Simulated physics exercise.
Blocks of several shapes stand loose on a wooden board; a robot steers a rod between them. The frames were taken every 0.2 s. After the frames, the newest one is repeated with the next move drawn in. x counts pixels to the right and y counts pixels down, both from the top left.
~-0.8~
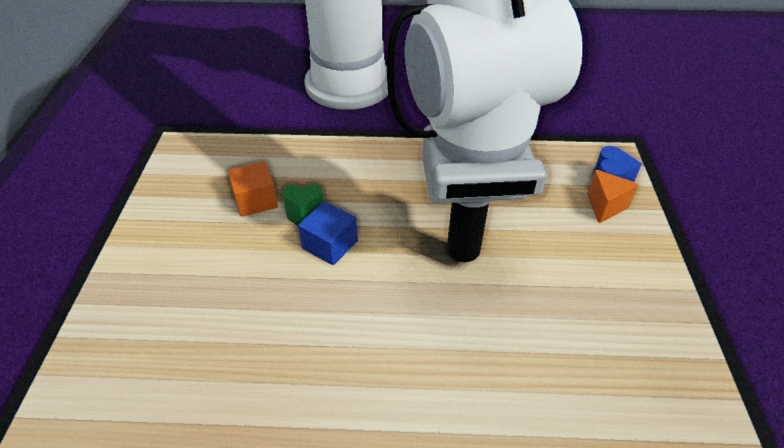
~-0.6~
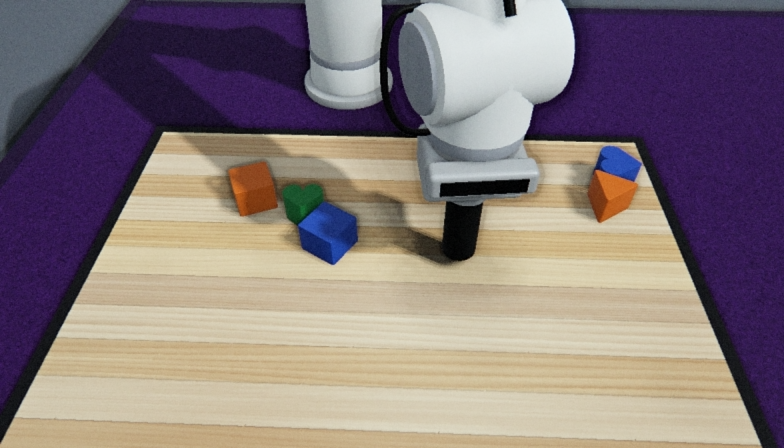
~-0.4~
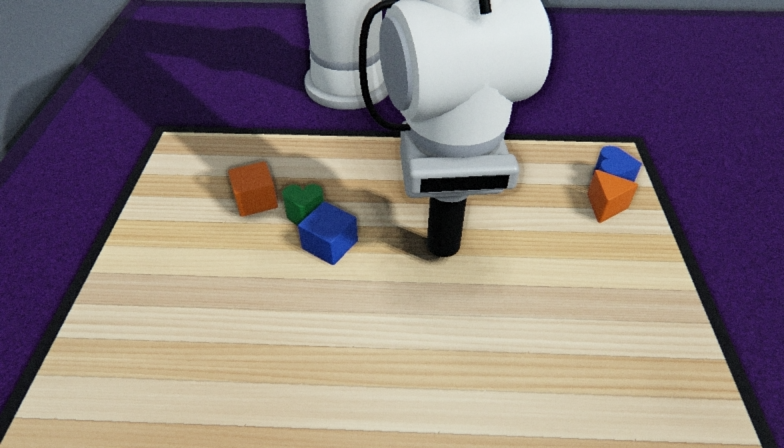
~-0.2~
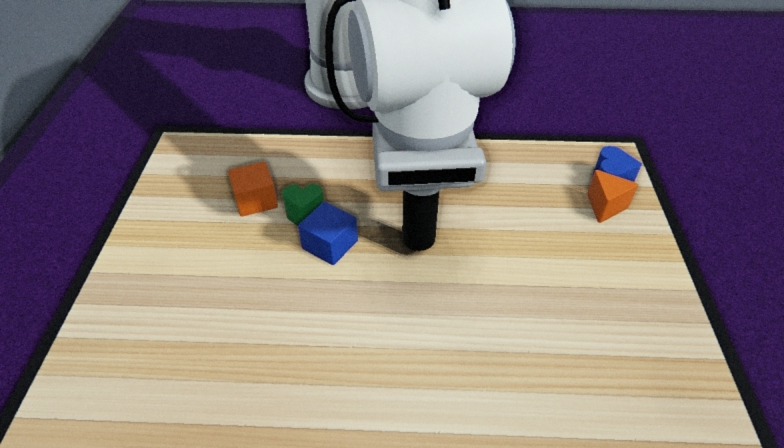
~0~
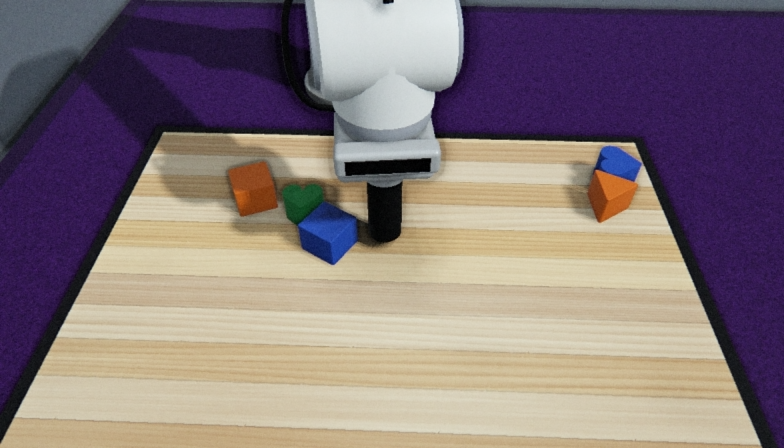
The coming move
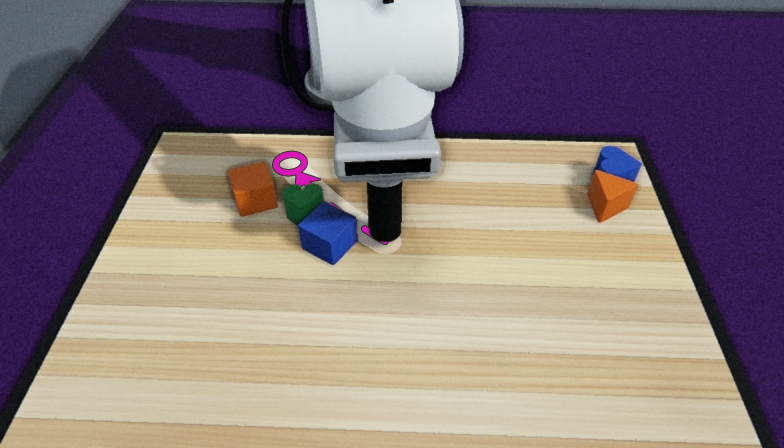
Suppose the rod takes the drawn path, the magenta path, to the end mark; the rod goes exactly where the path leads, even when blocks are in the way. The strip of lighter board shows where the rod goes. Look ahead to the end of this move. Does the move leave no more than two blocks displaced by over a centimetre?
Answer: Yes.
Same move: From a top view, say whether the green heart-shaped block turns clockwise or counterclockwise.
Looking down: Anticlockwise.
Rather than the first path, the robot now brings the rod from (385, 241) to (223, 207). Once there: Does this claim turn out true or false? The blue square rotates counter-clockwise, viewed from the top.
True.
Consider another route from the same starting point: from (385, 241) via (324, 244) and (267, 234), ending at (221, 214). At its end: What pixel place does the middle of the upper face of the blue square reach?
The centre of its top will be at (219, 229).
Drawn move, from (385, 241) by way of (328, 203) to (290, 163).
The first path, step by step. One third of the way, rod (344, 206); nothing pushed yet.
Two thirds of the way, rod (312, 179); green heart-shaped block (289, 188), turned 60° anticlockwise.
At the end, rod (288, 153); green heart-shaped block (289, 188), turned 60° anticlockwise; blue square still.
